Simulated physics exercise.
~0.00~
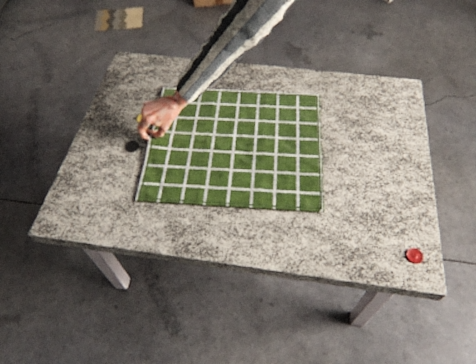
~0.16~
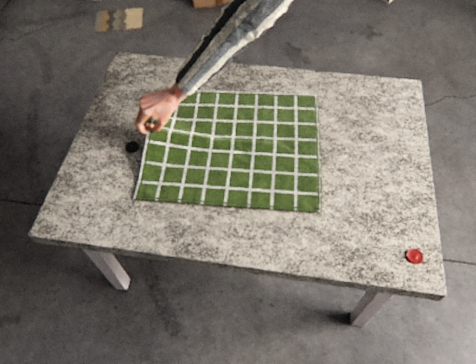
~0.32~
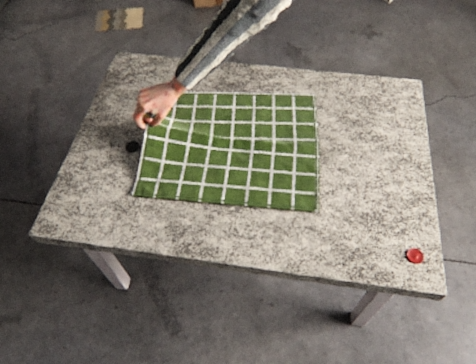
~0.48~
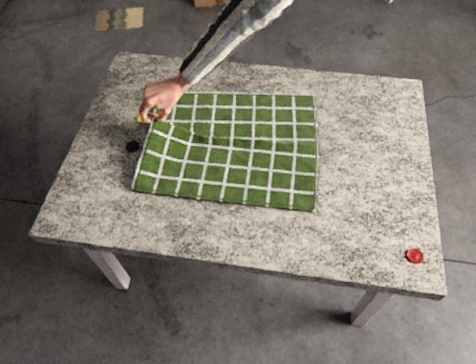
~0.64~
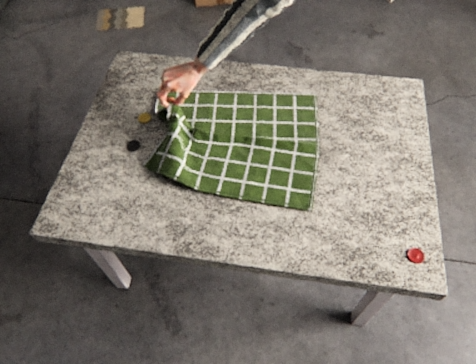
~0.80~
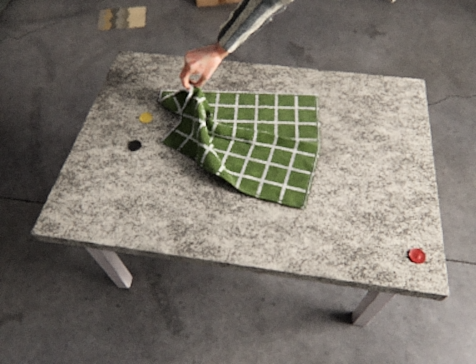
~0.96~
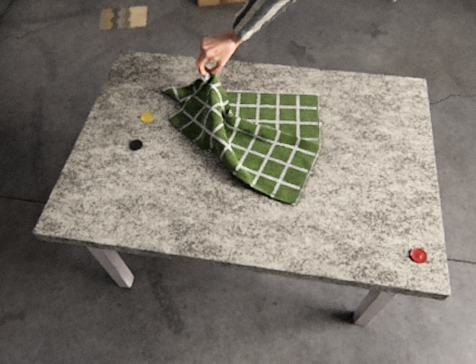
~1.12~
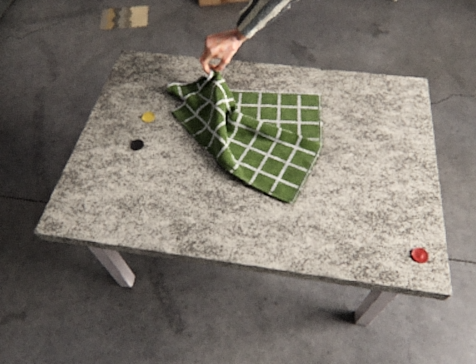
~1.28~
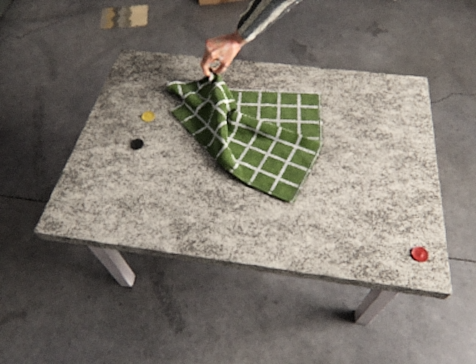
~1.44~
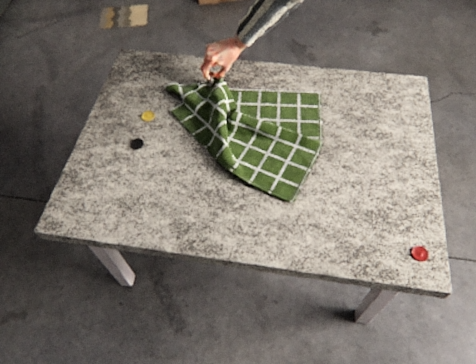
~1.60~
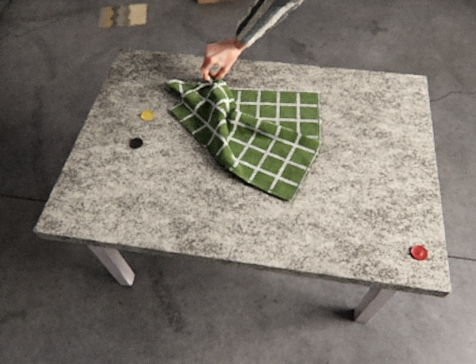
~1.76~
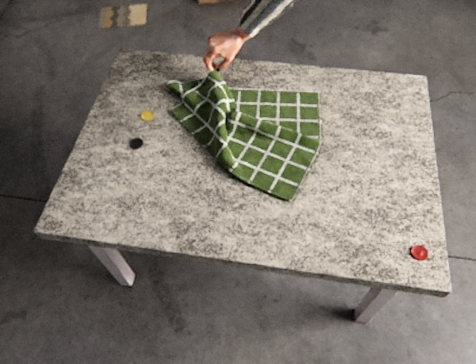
The footage shows a hand gripping the left edge of a green checked tea towel on a speckled workbench and drawing it back toward the upper right, uncovering a yellow button; the cloth ends bunched and partly folded, still held, with the button, black lid and red cap uncovered.
